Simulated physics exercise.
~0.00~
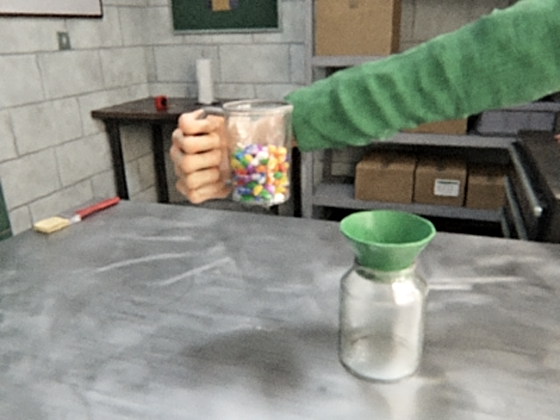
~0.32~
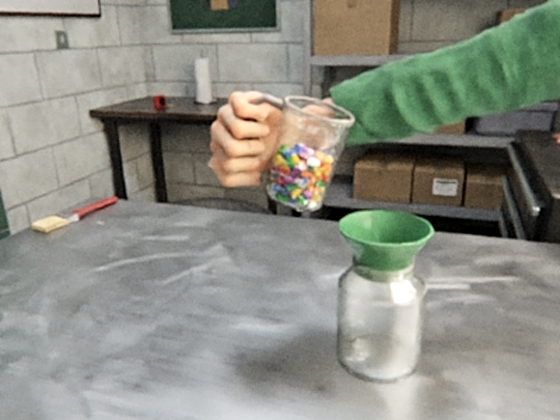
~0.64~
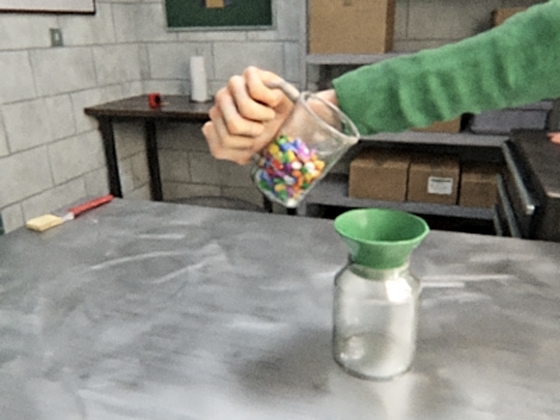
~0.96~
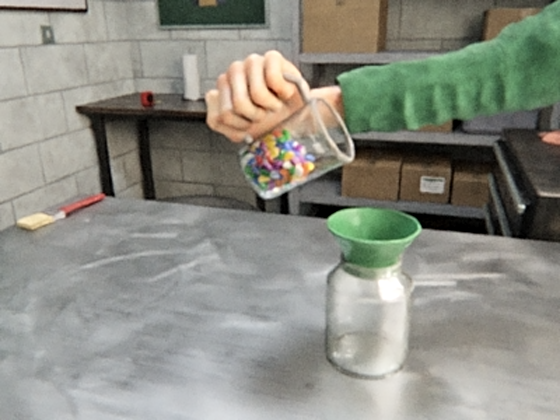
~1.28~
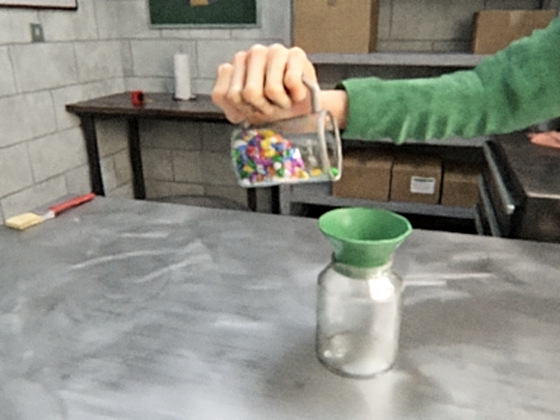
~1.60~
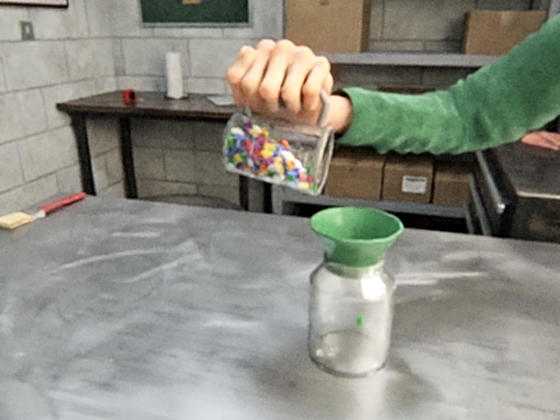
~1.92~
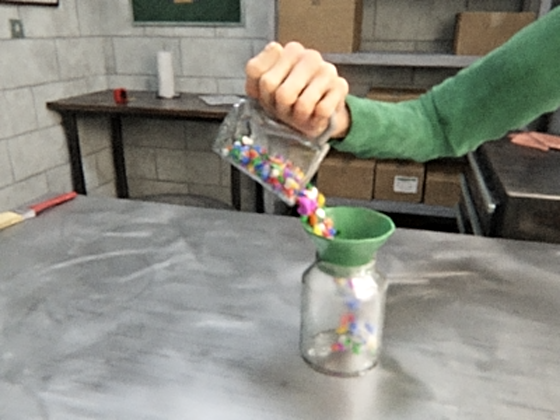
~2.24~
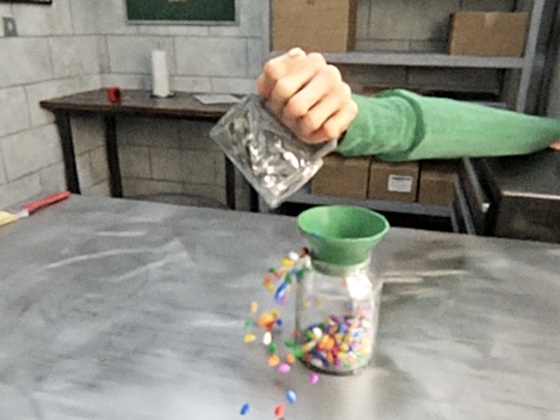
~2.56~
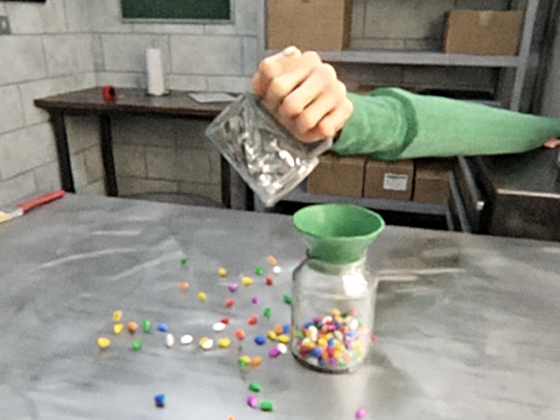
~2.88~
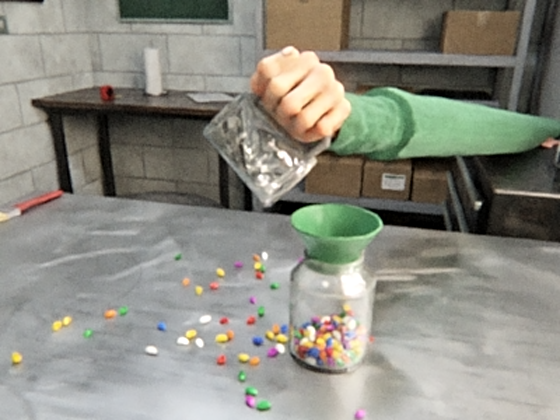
Colorful candies pour from a hand-tipped cup through a green funnel, most filling the jar, some scattering left.
